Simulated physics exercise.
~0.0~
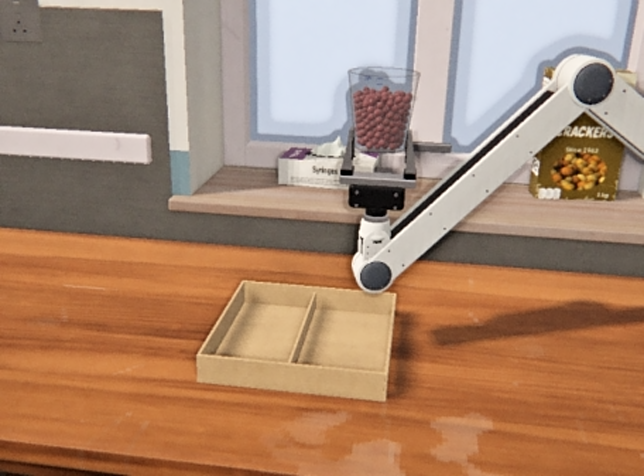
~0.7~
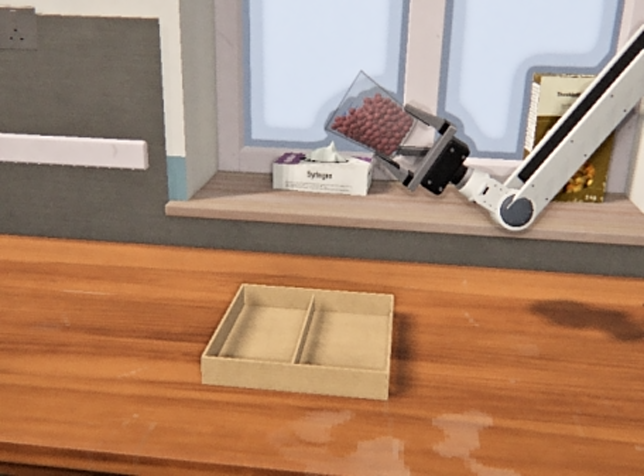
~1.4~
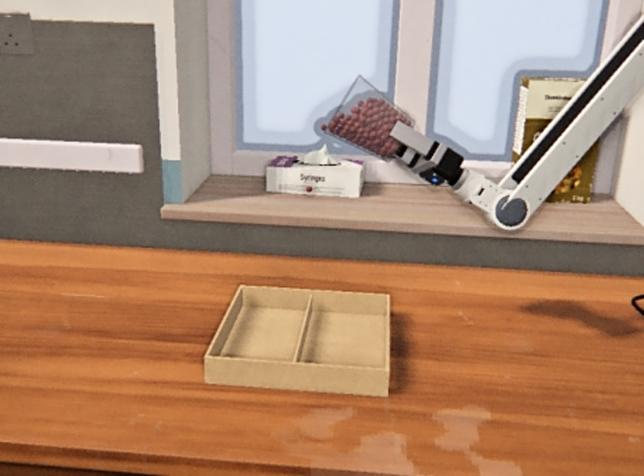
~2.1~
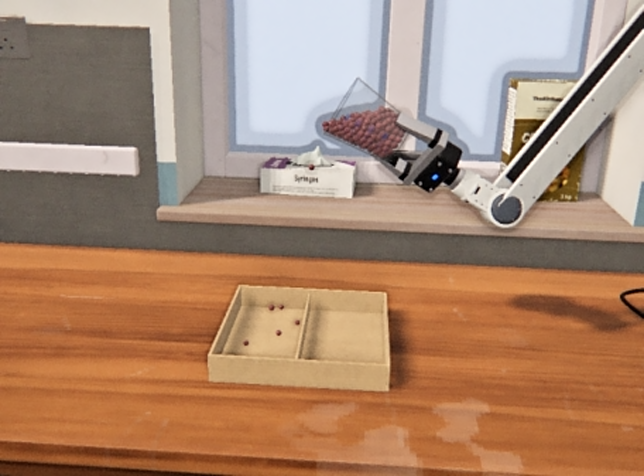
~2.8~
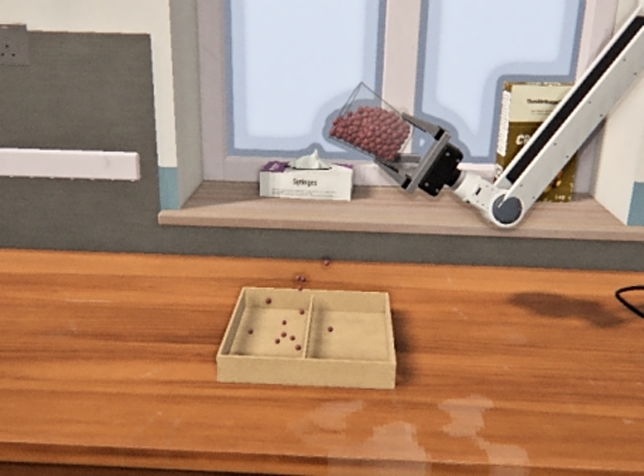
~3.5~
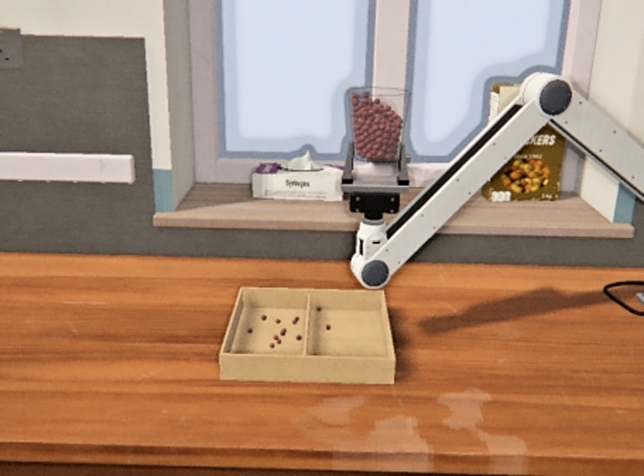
A robot arm tips a clear beaker, drops a few beads into a divided tray, and rights it.
